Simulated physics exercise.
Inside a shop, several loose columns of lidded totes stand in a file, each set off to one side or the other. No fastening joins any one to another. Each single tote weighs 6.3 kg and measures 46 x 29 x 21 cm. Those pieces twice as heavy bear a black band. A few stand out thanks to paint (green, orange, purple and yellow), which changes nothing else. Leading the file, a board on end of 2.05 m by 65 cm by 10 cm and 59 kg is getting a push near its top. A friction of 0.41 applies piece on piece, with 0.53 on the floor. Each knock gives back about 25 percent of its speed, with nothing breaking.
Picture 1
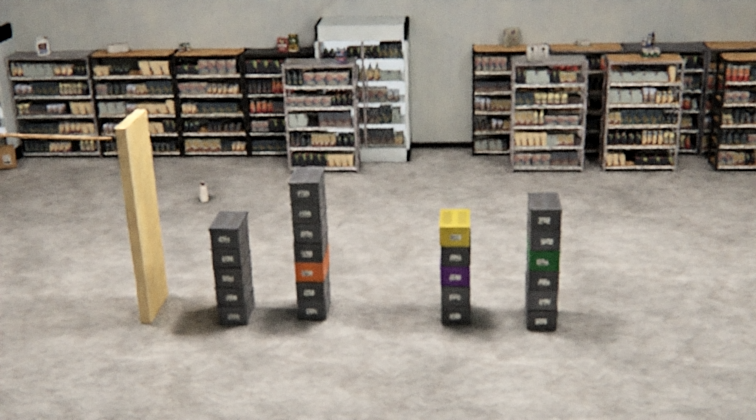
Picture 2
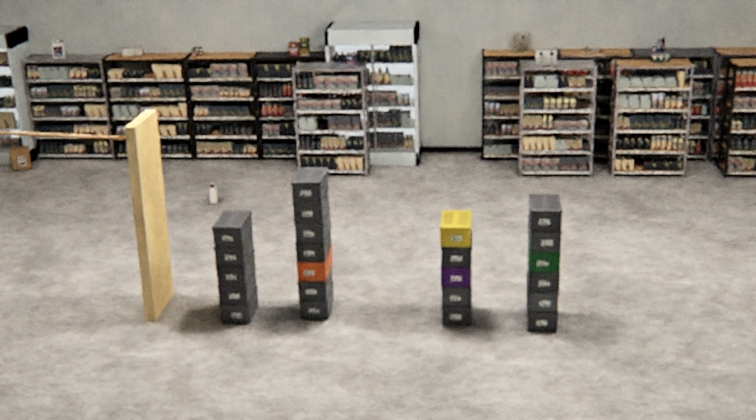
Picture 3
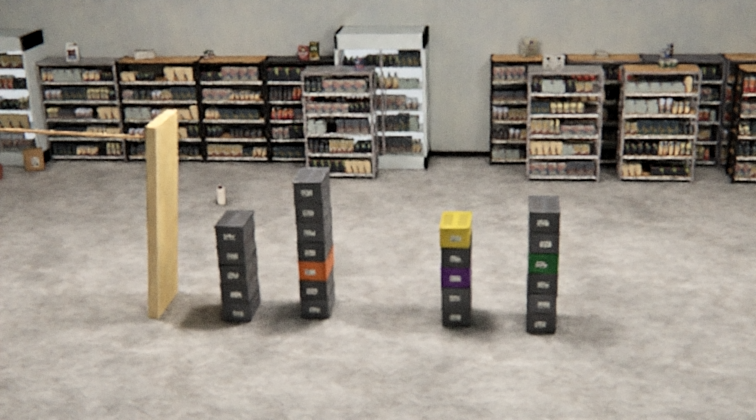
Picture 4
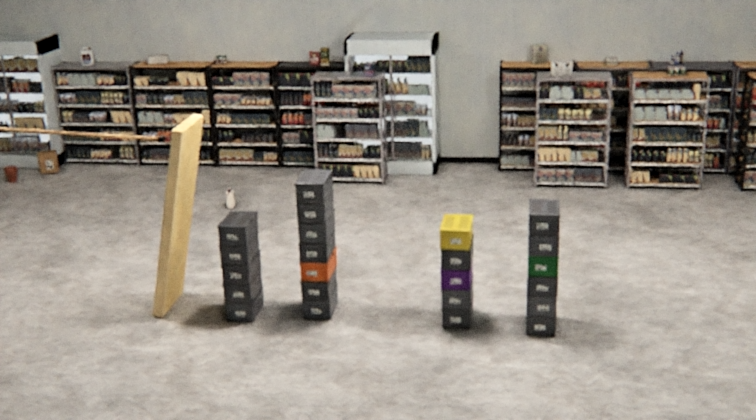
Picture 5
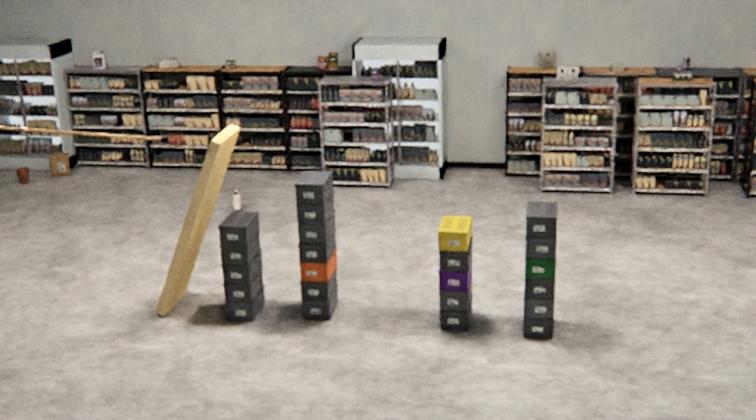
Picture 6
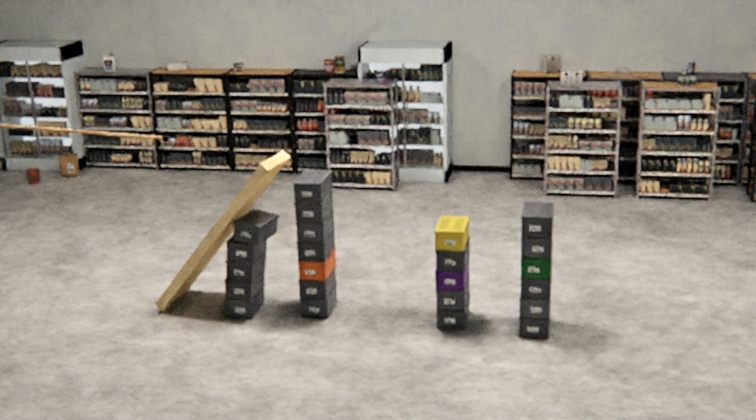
A pole pushes a tall board, which tips rightward and shoves the nearest column's top.
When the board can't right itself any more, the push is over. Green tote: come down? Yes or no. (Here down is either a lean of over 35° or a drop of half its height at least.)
Yes.
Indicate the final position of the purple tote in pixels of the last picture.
About pixel (513, 311).
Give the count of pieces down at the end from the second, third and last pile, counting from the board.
Second 6, third 4, last 6.
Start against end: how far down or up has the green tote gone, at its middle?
I'd say it sits close to 65 centimetres lower by the end.
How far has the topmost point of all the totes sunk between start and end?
About 85 cm.
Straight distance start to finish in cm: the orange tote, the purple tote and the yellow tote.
About: Orange 80, purple 70, yellow 100.
Then, 0.64 s past the last view, board 67° from upright; 5 of the 23 totes down; green tote unmoved; orange tote 20° from how it stood.
Then, 2.28 s past the last view, board 69° from upright; 19 of the 23 totes down; green tote 36° from how it stood, 8 cm lower; purple tote 50° from how it stood, 30 cm lower.
In the end, board 69° from upright; 20 of the 23 totes down; green tote upside down; yellow tote on its side; purple tote 50° from how it stood, 34 cm lower. From the last view, middles, green tote near (663, 326), yellow tote near (495, 327).
